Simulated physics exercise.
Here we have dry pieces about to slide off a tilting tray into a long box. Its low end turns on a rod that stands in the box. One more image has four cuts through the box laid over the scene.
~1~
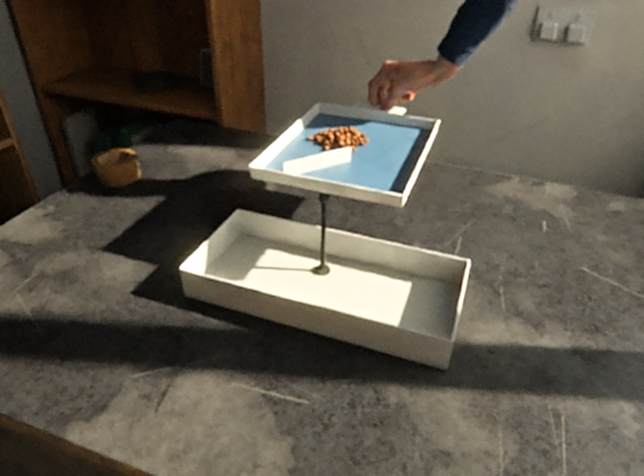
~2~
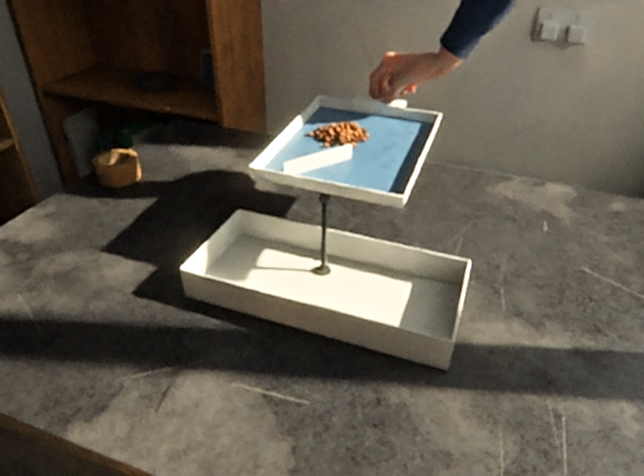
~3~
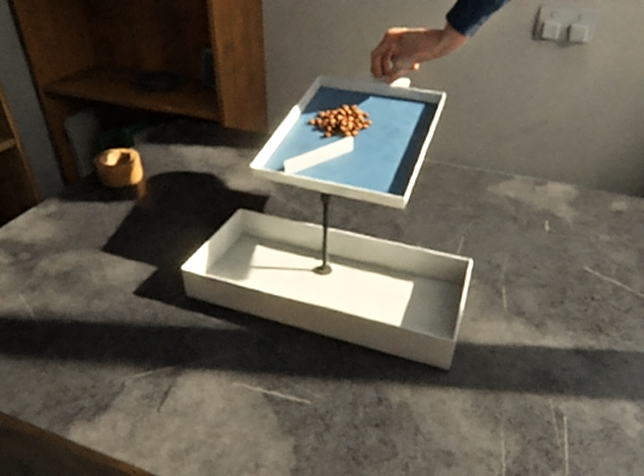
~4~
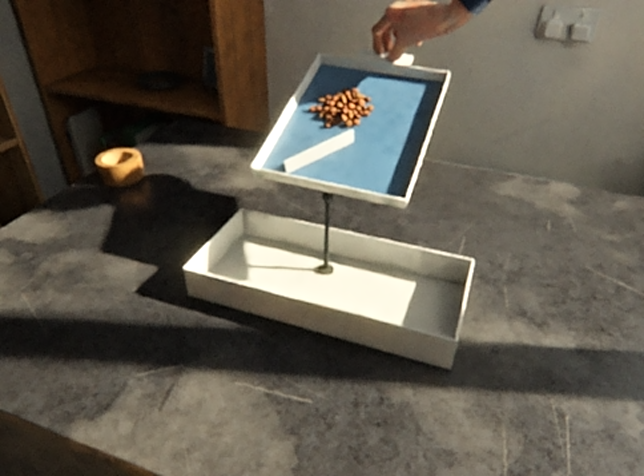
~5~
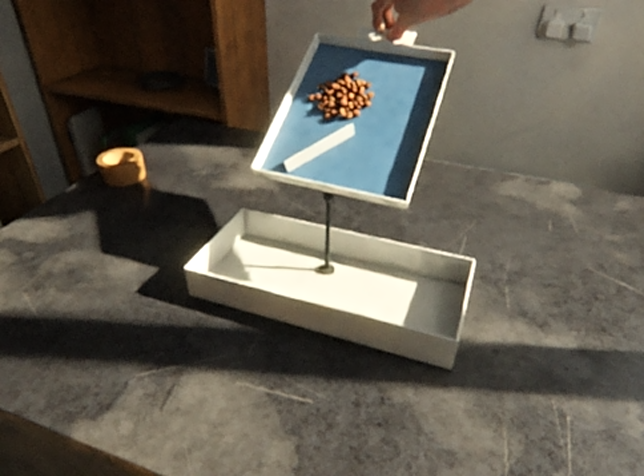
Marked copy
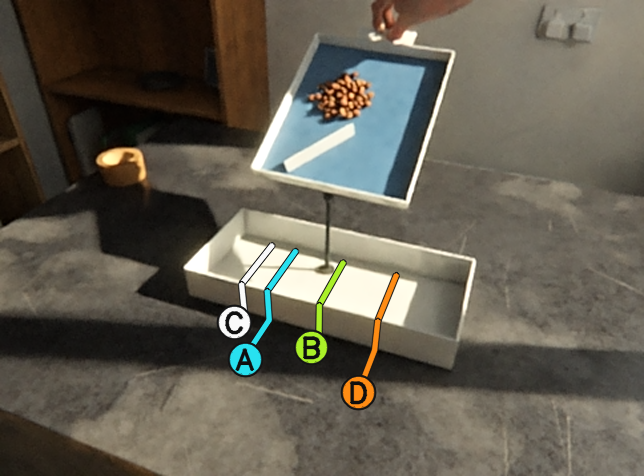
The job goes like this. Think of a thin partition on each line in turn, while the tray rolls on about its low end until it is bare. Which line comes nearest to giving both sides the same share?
Line C does it best.
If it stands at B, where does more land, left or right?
The left side.
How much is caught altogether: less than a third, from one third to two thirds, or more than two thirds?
It is more than two thirds.
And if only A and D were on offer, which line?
That would be A.
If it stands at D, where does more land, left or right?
The left side.
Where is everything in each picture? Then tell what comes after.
In the first frame, corners of the pouring end (252, 166) and (403, 195), level; middle of the load (343, 140), bits of dog kibble.
In the second frame, corners of the pouring end (252, 166) and (403, 196), barely tipped; fin from (284, 163) to (351, 145).
In the third frame, corners of the pouring end (252, 166) and (404, 197), a little tipped; front corners of the box (182, 268) and (455, 341).
In the fourth frame, corners of the pouring end (253, 166) and (405, 199), clearly tipped; far corners (320, 54) and (449, 73).
In the fifth frame, corners of the pouring end (253, 167) and (406, 201), clearly tipped; the right corner sinks a little lower.
On the marked copy, line A crosses the front rim at (267, 290); line B crosses the front rim at (319, 304); line C crosses the front rim at (242, 283); line D crosses the front rim at (378, 319).
If A is chosen, of what is caught, the larger part on the left of the divider, about a tenth on the right.
If B is chosen, of what is caught, the larger part on the left of the divider, about a tenth on the right.
If C is chosen, of what is caught, roughly two thirds on the left of the divider, roughly a third on the right.
If D is chosen, of what is caught, every piece on the left of the divider, not one piece on the right.
